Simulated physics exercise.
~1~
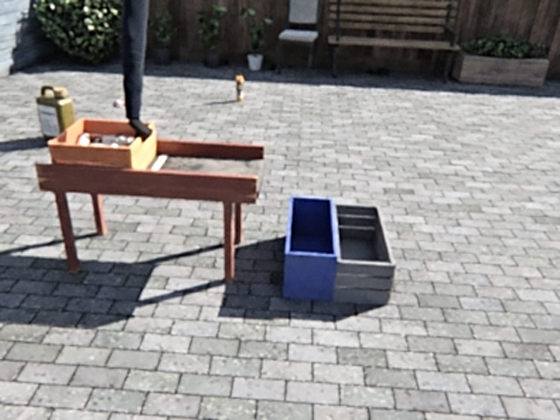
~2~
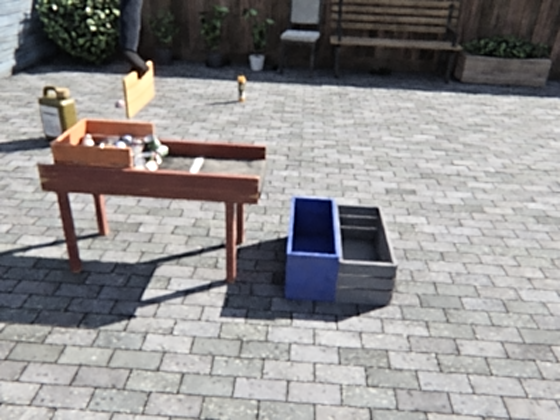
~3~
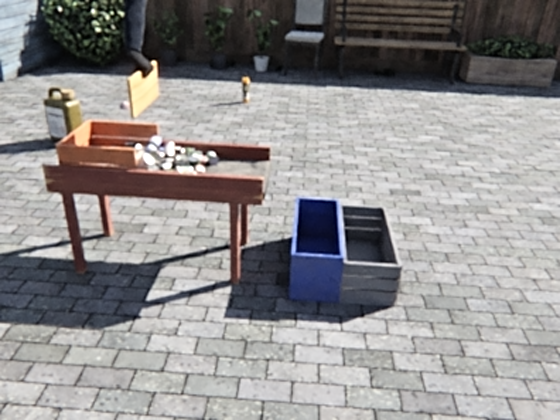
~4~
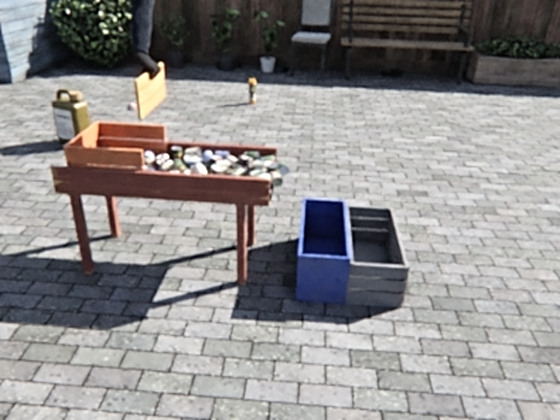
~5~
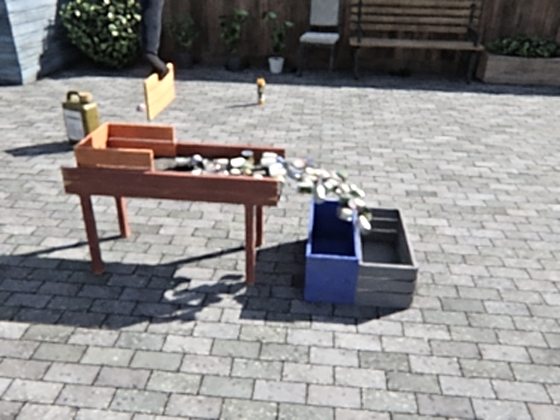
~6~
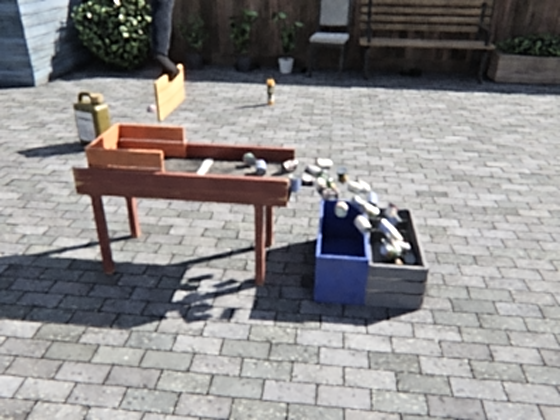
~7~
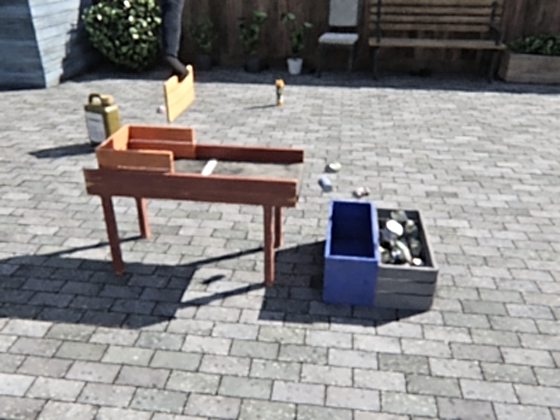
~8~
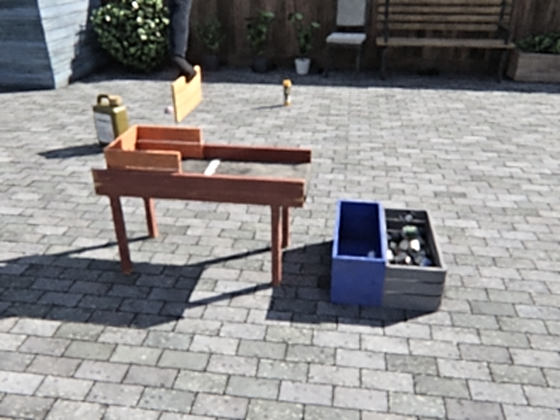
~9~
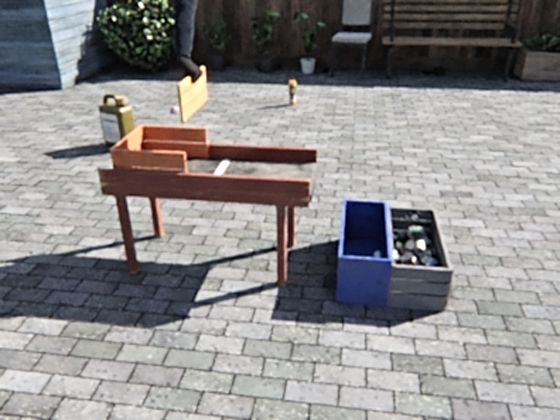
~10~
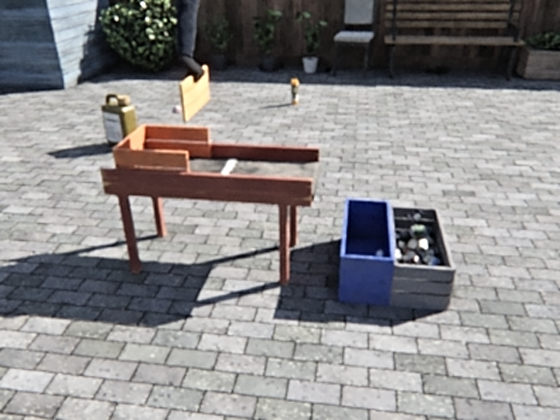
A dark arm lifts a gate, and tins ride right and drop mostly into a grey tote.
